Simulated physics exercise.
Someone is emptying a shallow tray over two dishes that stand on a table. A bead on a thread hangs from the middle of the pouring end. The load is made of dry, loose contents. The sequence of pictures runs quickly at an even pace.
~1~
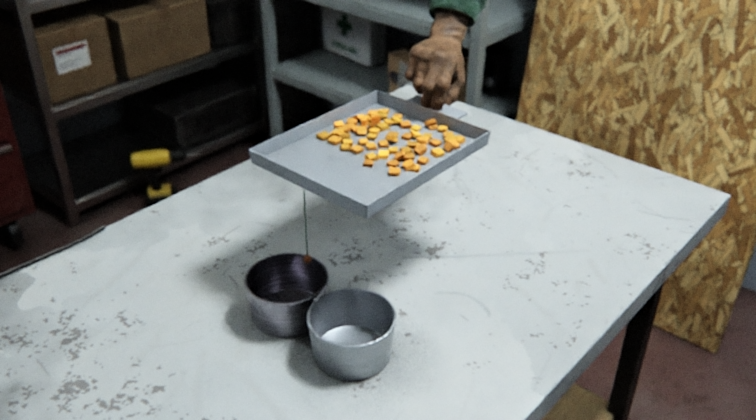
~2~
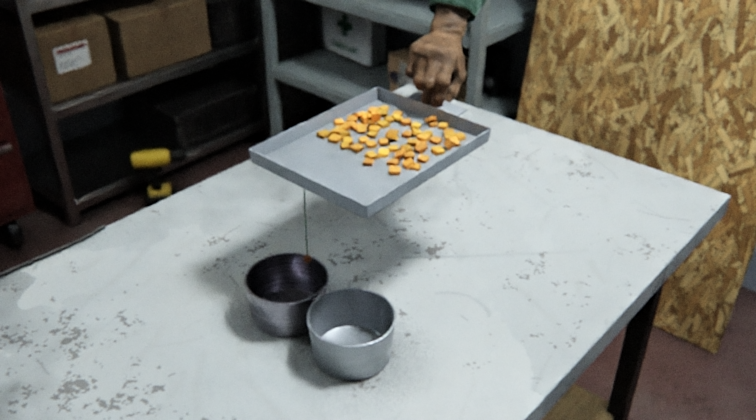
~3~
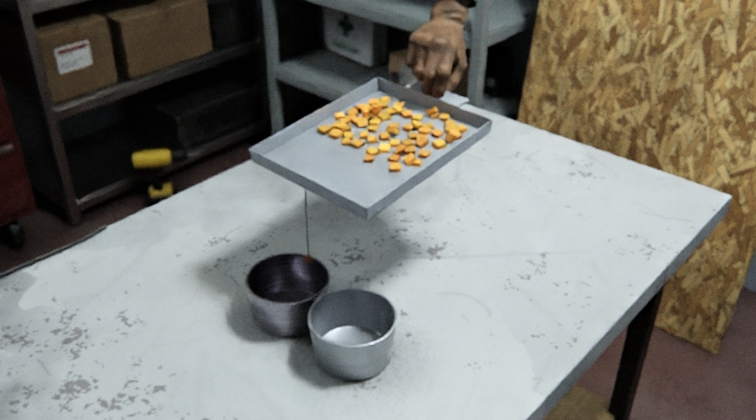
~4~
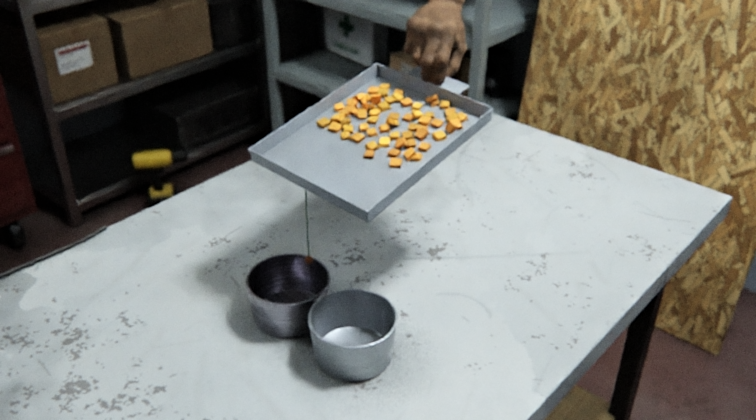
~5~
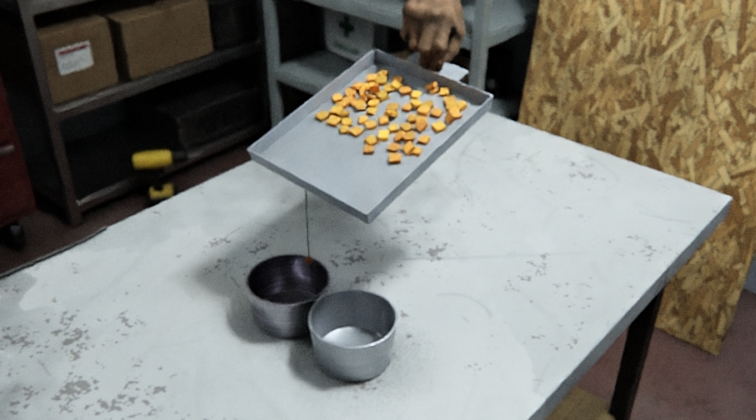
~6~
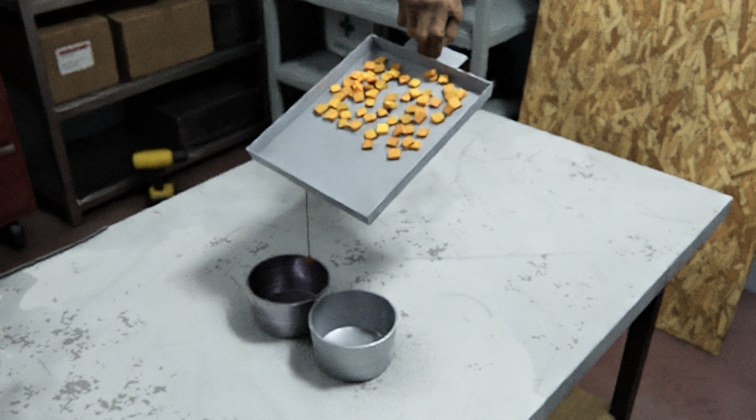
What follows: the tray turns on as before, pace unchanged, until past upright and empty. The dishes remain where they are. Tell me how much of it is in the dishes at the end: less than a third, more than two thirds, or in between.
The share caught is large, above two thirds.
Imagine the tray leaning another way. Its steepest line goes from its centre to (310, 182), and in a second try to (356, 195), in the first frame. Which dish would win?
Toward the first point it's the dish to the left; toward the second, the dish to the right.
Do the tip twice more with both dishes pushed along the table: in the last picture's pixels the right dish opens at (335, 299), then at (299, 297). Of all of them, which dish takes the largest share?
Place one: The rightmost one; place two: The rightmost one.
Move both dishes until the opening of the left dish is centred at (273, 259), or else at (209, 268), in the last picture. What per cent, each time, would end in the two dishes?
Close to 70 in a hundred, then close to 30 in a hundred.
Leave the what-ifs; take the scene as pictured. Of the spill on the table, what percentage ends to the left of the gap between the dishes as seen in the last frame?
It works out at some 70 percent.
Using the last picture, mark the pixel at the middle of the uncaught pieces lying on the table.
Once everything settles, the pieces are centred near (275, 378).
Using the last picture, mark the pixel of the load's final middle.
Once nothing moves, the middle sits near (335, 343).
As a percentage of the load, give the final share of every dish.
Left dish: Around 30 in a hundred; right dish: Around 50 in a hundred.
Soon after the last picture, tray tipped steeply; nearly all on the tray; a small part in the air.
A little later, tray tipped past a quarter turn; about two thirds on the tray; a small part in the right dish; a stray few in the left dish; a small part outside both; a small part in the air.
Later still, tray tipped past a quarter turn; about half in the right dish; about a quarter in the left dish; about a quarter outside both.
At rest, tray tipped past a quarter turn; about half in the right dish; about a quarter in the left dish; about a quarter outside both.
